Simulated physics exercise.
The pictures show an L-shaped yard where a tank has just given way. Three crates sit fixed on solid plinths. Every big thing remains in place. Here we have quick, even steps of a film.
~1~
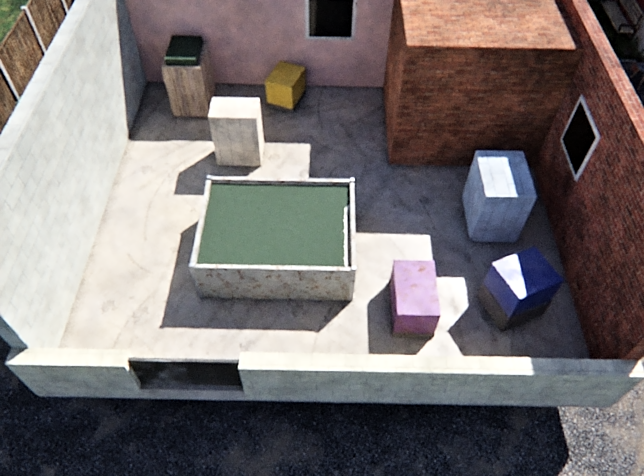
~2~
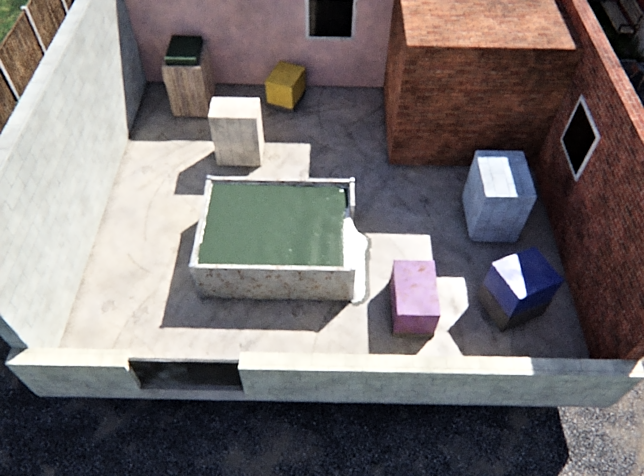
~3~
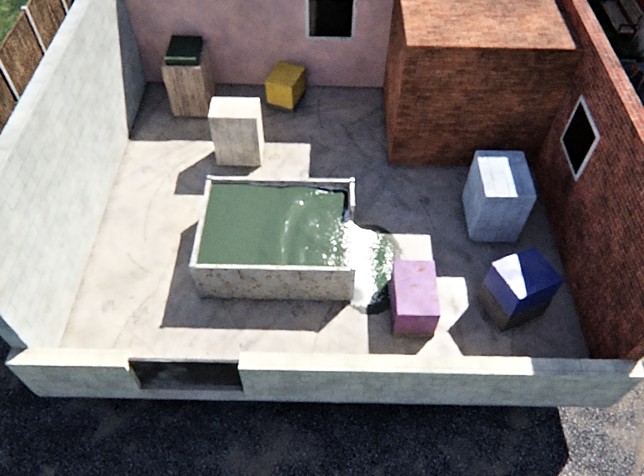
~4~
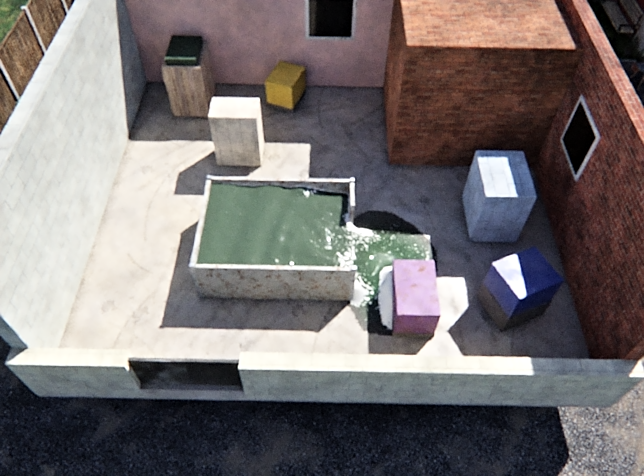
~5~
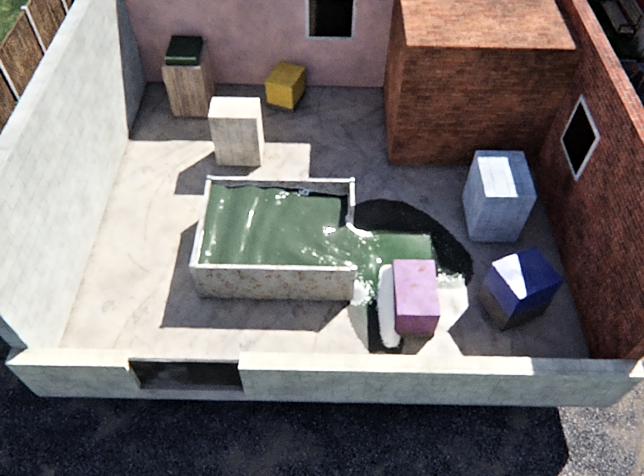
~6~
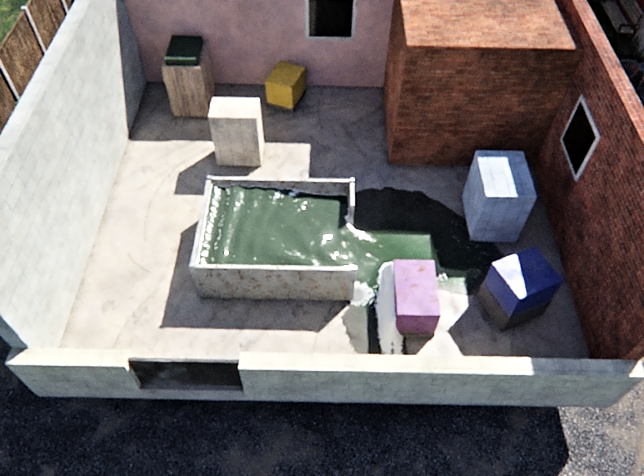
In a walled yard, green water broke out through the right side of a low tank, poured across the paving and around a pink block, then spread to the blue box beyond.
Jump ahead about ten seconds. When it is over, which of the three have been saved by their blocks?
Once it is over, the purple crate is wet, the blue crate is dry, the yellow crate is dry.
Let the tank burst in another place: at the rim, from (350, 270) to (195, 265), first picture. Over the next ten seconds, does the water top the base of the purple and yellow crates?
Note: Purple one is overtopped; yellow one is overtopped.
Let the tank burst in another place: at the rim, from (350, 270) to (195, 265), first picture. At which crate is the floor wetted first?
The purple one comes first.
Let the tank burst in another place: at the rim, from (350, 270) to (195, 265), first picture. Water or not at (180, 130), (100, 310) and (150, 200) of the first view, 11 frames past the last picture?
As listed: Dry, flooded, not flooded.
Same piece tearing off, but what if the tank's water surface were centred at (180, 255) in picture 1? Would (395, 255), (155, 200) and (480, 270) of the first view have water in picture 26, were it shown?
Taking the three spots in order: Swamped, bare, swamped.
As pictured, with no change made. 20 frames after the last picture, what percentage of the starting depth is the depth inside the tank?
About 32 per cent.
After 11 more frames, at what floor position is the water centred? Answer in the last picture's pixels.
Roughly (364, 261) in the last picture.
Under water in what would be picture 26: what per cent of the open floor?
It should be close to 60 %.
A moment on, water covers 20 % of the floor; the purple crate water round its plinth, the blue crate water round its plinth, the yellow crate not reached.
Next, water covers 35 % of the floor; the purple crate water round its plinth, the blue crate water round its plinth, the yellow crate not reached.
Then, water covers 60 % of the floor; the purple crate water round its plinth, the blue crate water round its plinth, the yellow crate not reached.
Later, water covers 80 % of the floor; the purple crate water round its plinth, the blue crate water round its plinth, the yellow crate water round its plinth.
In the end, water covers 95 % of the floor; the purple crate was topped, the blue crate stayed above the water, the yellow crate stayed above the water.
